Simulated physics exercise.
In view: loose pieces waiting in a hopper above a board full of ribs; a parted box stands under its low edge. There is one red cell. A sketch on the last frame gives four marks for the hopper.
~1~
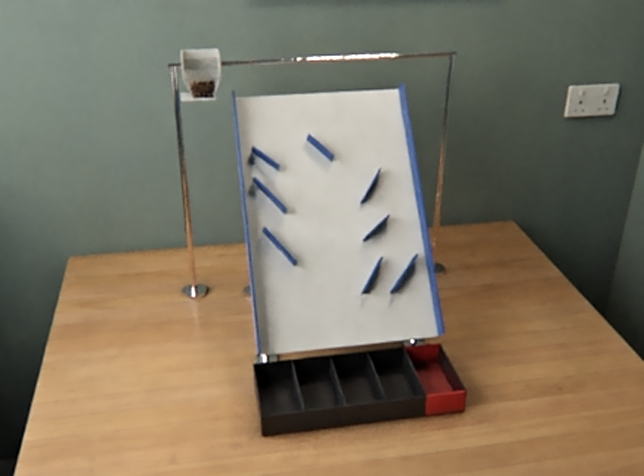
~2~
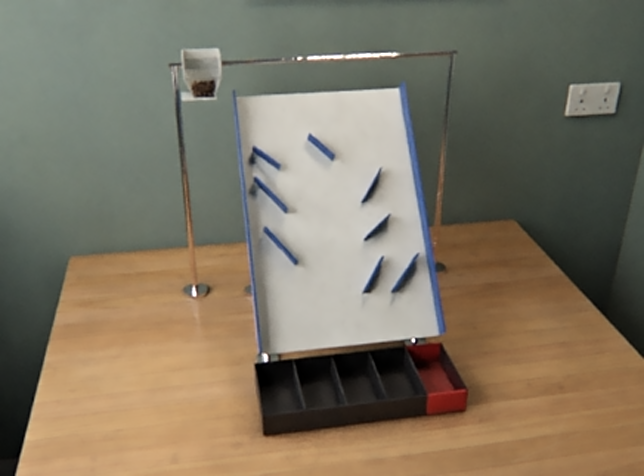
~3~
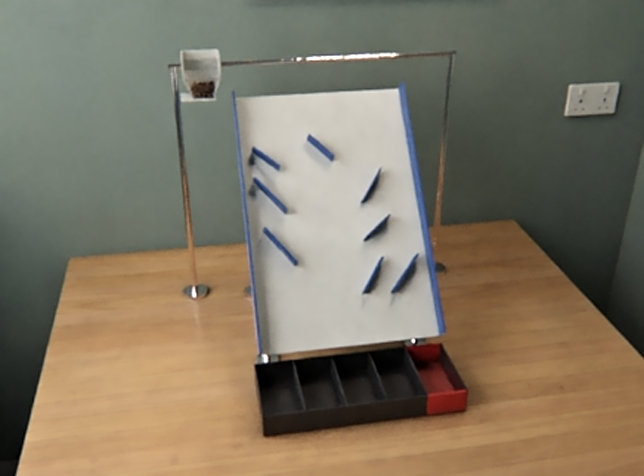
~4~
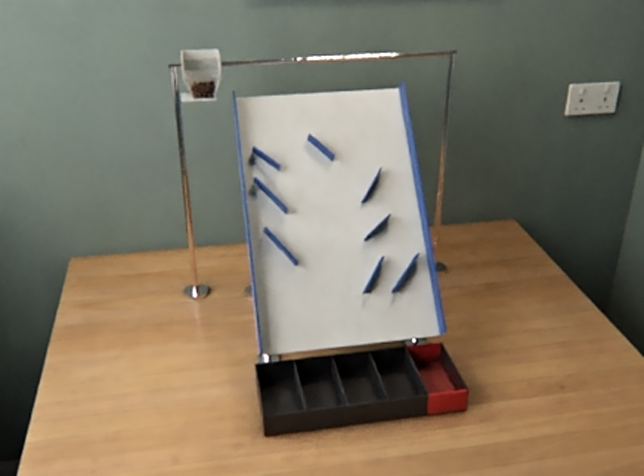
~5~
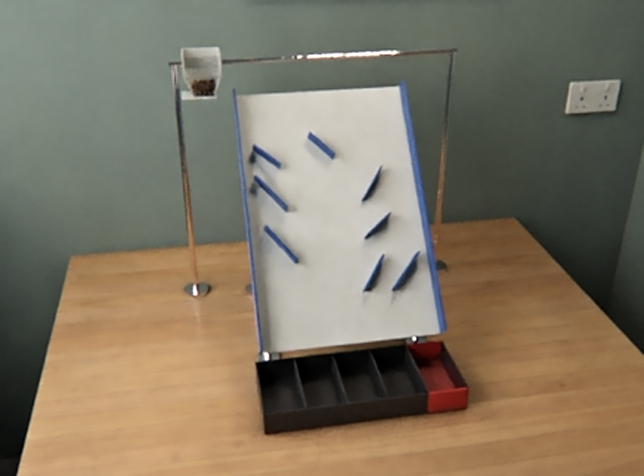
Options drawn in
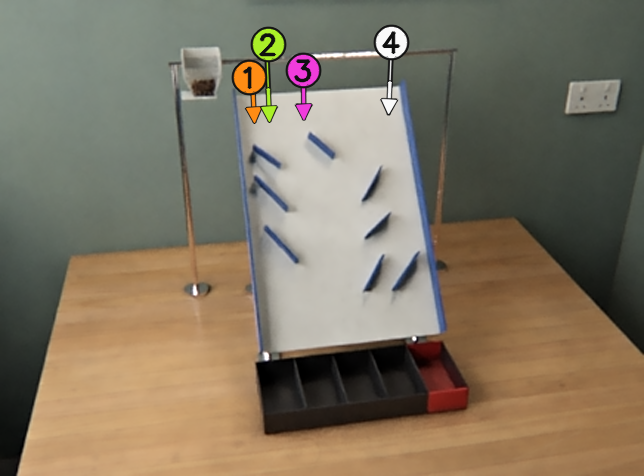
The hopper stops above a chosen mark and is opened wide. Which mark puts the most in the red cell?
Mark 4.
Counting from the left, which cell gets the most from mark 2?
The third.
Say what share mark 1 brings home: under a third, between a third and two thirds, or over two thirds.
It is under a third.
On the marked copy, mark 1 meets the board at (254, 117); mark 2 meets the board at (269, 116); mark 3 meets the board at (303, 114); mark 4 meets the board at (388, 108).
Choosing 1, none at all in the red cell, all but a few in other cells, a small share outside the box.
Choosing 2, none at all in the red cell, all but a few in other cells, a small share outside the box.
Choosing 3, none at all in the red cell, all but a few in other cells.
Choosing 4, close to half in the red cell, close to half in other cells.
